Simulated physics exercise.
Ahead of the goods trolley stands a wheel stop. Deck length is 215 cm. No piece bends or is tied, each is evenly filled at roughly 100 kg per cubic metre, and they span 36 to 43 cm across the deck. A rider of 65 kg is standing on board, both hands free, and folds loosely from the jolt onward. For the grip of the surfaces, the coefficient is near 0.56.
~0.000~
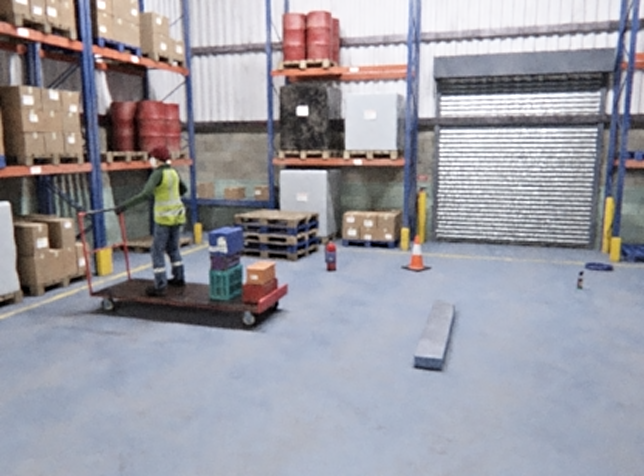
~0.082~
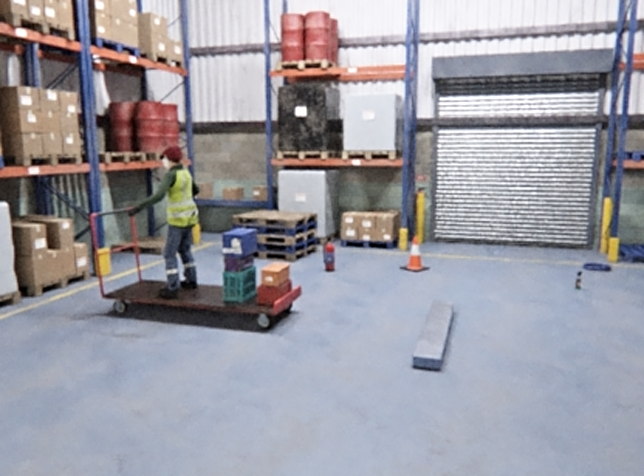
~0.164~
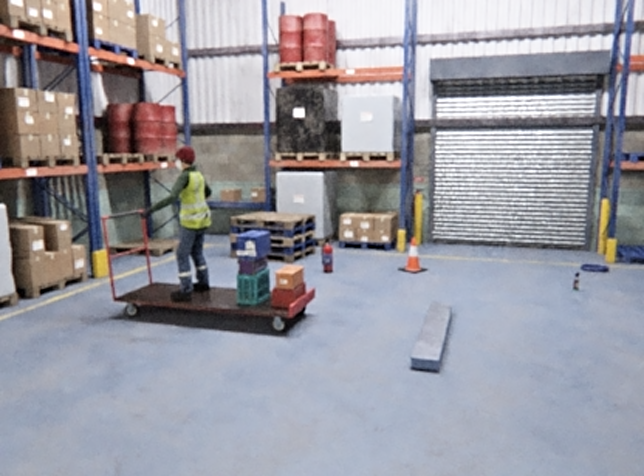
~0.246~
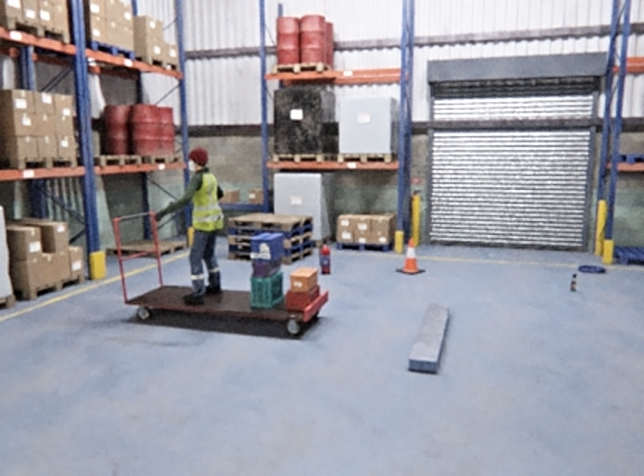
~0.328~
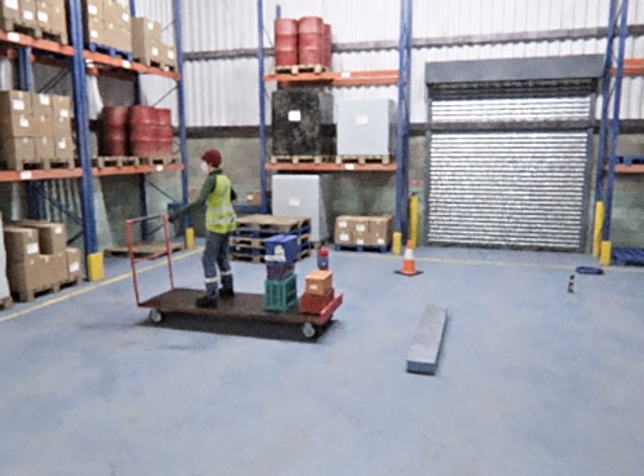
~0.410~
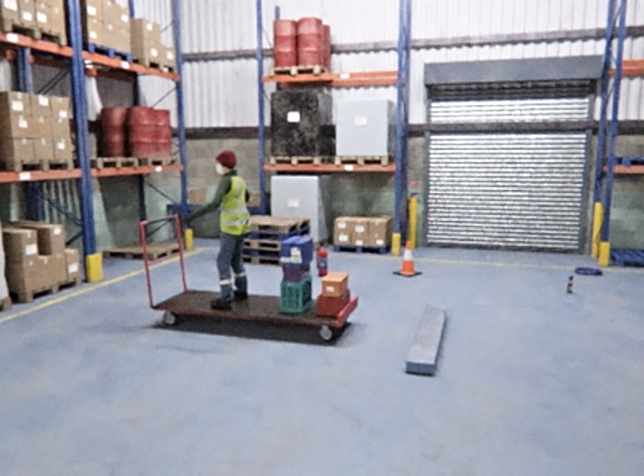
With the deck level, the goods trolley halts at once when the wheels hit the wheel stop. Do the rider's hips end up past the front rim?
Yes.
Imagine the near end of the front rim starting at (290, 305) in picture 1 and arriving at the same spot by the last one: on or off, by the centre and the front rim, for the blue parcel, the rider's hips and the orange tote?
Then the blue one is no longer aboard, the hips are still in place and the orange one is no longer aboard.
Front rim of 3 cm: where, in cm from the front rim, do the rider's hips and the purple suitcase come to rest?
With that rim, the hips stay 10 cm behind and purple finishes 30 cm past.
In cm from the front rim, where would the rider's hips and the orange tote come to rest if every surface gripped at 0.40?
Then hips 0 past, orange 150 past.
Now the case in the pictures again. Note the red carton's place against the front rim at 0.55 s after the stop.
Behind the rim by about 15 cm.
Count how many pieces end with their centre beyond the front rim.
The count is 3.
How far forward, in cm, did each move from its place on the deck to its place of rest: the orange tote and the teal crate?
Shift, cm - orange: 145; teal: 15.
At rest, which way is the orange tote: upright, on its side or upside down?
Orange bottom up.
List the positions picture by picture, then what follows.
The first picture shows hips (170, 216), teal crate (226, 281), rim corner (260, 309); 0 cm covered, 177 to go.
The second picture shows hips (182, 217), teal crate (240, 283), rim corner (275, 311); 19 cm covered, 158 to go.
The third picture shows hips (195, 219), teal crate (254, 285), rim corner (290, 314); 38 cm covered, 139 to go.
The fourth picture shows hips (208, 221), teal crate (267, 288), rim corner (306, 318); 58 cm covered, 120 to go.
The fifth picture shows hips (221, 223), teal crate (281, 291), rim corner (322, 321); 77 cm covered, 101 to go.
The sixth picture shows hips (236, 225), teal crate (297, 293), rim corner (339, 323); 96 cm covered, 81 to go. Speed about 2.3 m/s.
After 0.76 s the deck stops.
After 1.31 s the rider's hips are 13 cm behind the rim, near (415, 283) in the last picture's view.
After 1.76 s the rider's hips are 12 cm past the rim, near (440, 303) in the last picture's view.
When all is still (3.6 s), past the rim, orange tote, purple suitcase, blue parcel and the rider's hips; behind it, teal crate and red carton.
